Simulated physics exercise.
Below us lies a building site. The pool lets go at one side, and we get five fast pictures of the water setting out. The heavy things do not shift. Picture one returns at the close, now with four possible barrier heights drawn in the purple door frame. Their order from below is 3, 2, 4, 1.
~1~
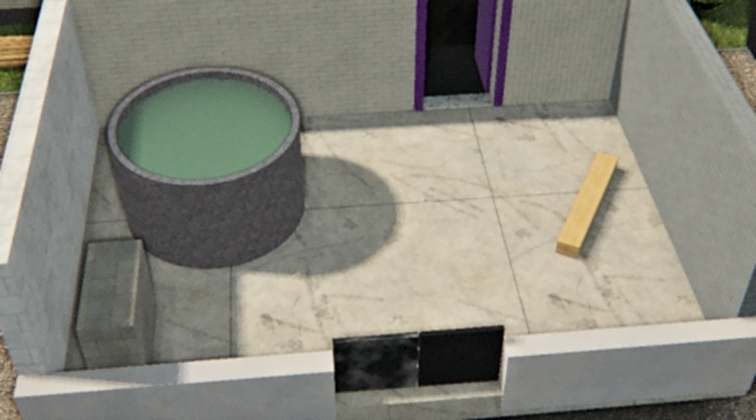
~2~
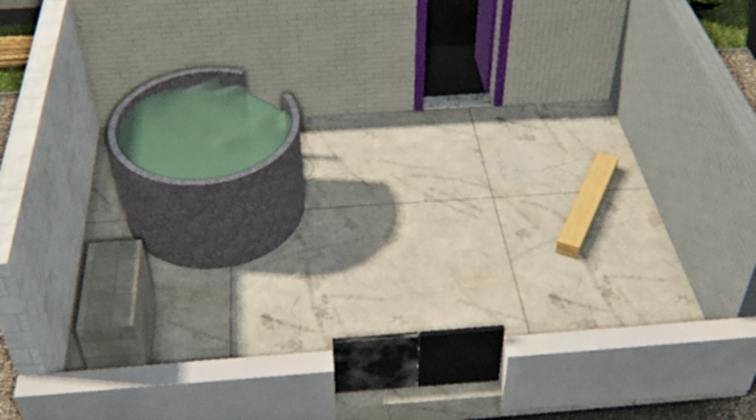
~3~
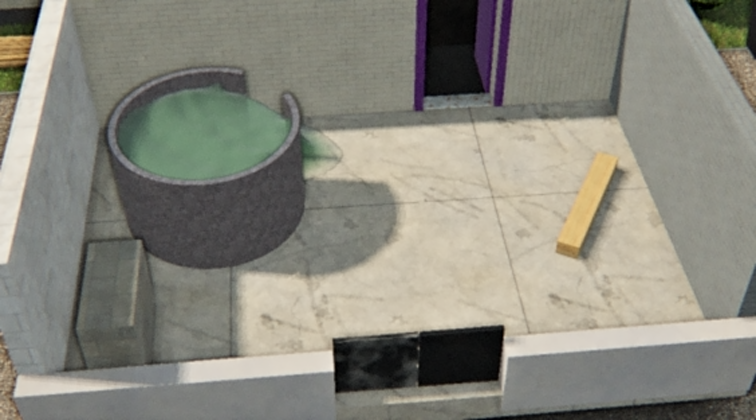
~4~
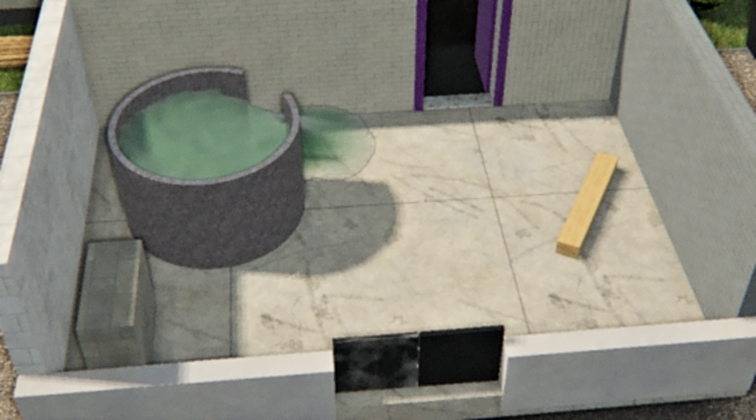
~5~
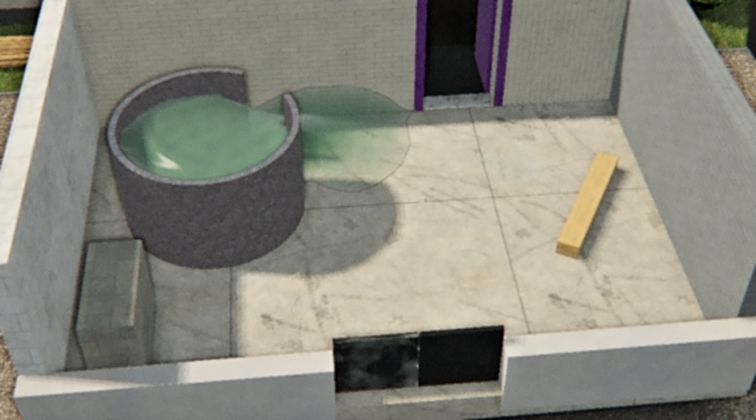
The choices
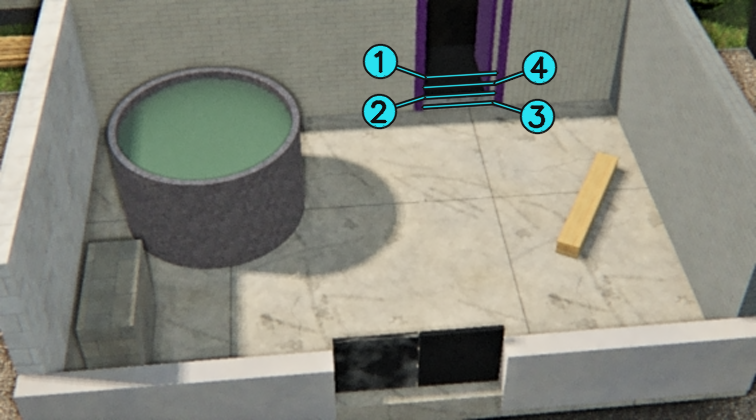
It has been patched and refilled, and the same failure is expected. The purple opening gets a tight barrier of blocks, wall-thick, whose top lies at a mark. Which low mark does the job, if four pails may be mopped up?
The answer is line 2.
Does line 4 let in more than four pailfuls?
No, that is safe.
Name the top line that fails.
It is 3.
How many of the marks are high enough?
Three of them.
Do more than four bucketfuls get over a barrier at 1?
No, that is safe.
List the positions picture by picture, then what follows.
In the first frame, water in the pool at rest, its middle at (205, 128); foot of the purple doorway at (458, 108); shut gate at (418, 340).
In the second frame, 1 % of the ground under water, visible out to (305, 173).
In the third frame, 3 % of the ground under water, visible out to (327, 145).
In the fourth frame, 6 % of the ground under water, visible out to (353, 114).
In the fifth frame, 9 % of the ground under water, visible out to (405, 110).
In cyan, 1 at (460, 75); 2 at (459, 95); 3 at (458, 104); 4 at (459, 85); from the bottom up 3, 2, 4, 1.
With 1, nothing gets over.
With 2, a splash gets over, under a bucket.
With 3, about 13 bucketfuls get in.
With 4, nothing gets over.
